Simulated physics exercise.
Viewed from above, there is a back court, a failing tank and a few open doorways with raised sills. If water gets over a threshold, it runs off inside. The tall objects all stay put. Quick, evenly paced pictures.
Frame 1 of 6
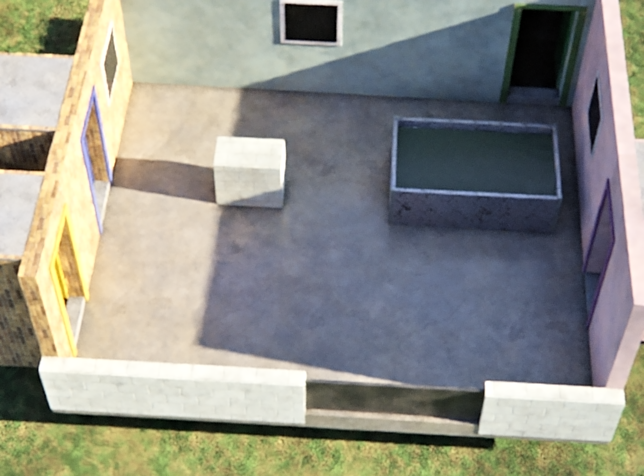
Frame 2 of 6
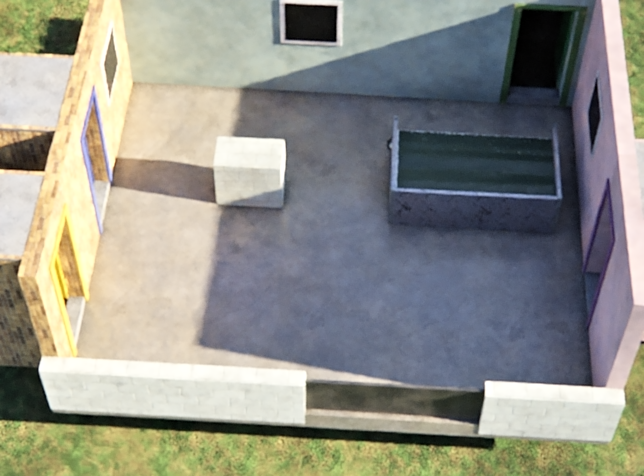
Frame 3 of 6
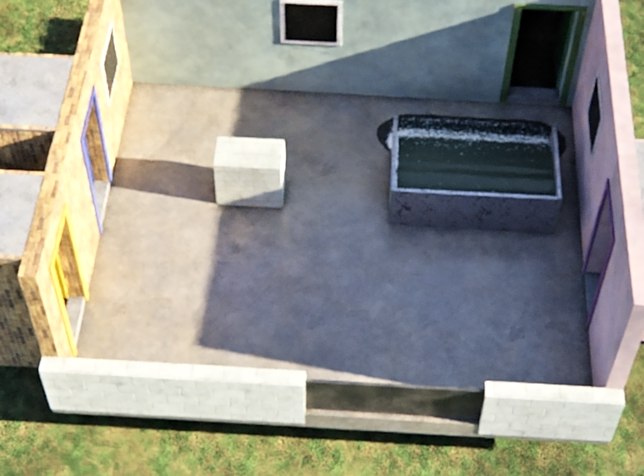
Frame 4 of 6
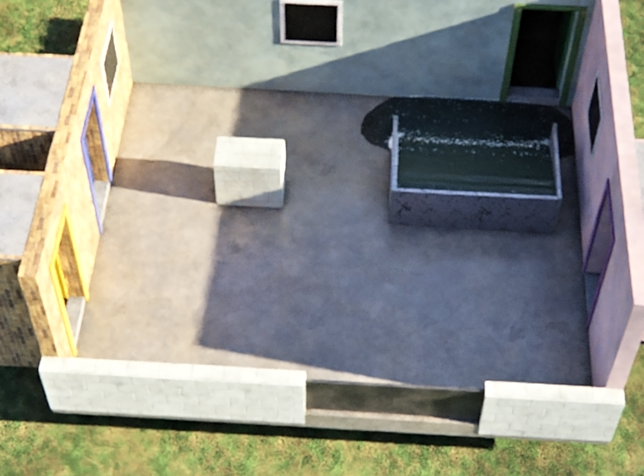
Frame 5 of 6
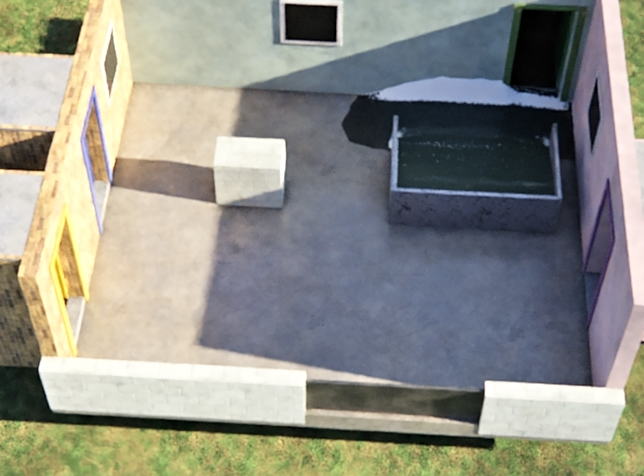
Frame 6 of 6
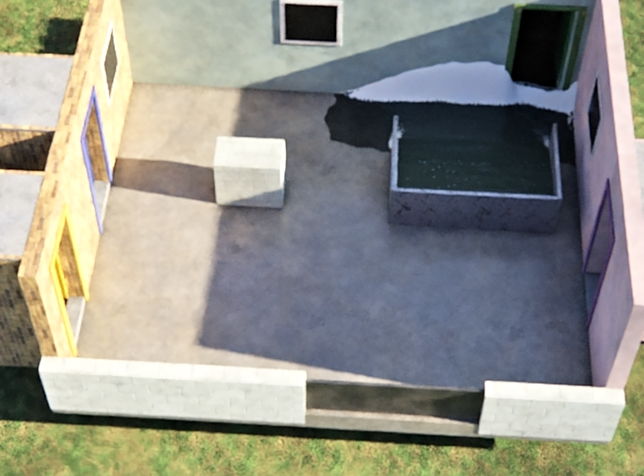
The footage shows a walled court seen from above, where still water in a raised tank begins pouring out over its far side, and a dark wet patch spreads across the floor behind it and to the left.
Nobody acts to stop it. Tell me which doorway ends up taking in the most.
That would be the green doorway.
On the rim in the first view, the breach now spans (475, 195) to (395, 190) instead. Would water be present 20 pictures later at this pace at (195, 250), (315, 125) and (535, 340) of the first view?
Going through them one by one, I'd call them spared, spared and sodden.
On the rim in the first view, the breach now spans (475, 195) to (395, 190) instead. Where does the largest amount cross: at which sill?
Answer: The one in yellow.
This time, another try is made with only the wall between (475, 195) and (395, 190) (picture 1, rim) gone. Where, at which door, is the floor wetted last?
The door marked green is last.
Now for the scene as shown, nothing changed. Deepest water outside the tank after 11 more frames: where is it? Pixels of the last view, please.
It should be deepest at about (560, 112).
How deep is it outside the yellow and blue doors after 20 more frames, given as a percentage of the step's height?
Near 0 and 100 per cent, in that order.
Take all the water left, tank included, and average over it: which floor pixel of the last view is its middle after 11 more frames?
I'd point to (452, 150).
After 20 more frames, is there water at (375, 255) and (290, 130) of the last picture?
The first spot is spared and the second is swamped.
A moment on, water covers 15 % of the floor; blue door not reached, yellow door not reached, purple door not reached, green door a lot in.
Next, water covers 30 % of the floor; blue door not reached, yellow door not reached, purple door not reached, green door a lot in.
Then, water covers 45 % of the floor; blue door wet at the sill, nothing in, yellow door not reached, purple door wet at the sill, nothing in, green door a lot in.
Later, water covers 75 % of the floor; blue door a trickle in, yellow door wet at the sill, nothing in, purple door wet at the sill, nothing in, green door a lot in.
In the end, water covers 90 % of the floor; blue door a trickle in, yellow door wet at the sill, nothing in, purple door wet at the sill, nothing in, green door a lot in; the green door has let in the most.
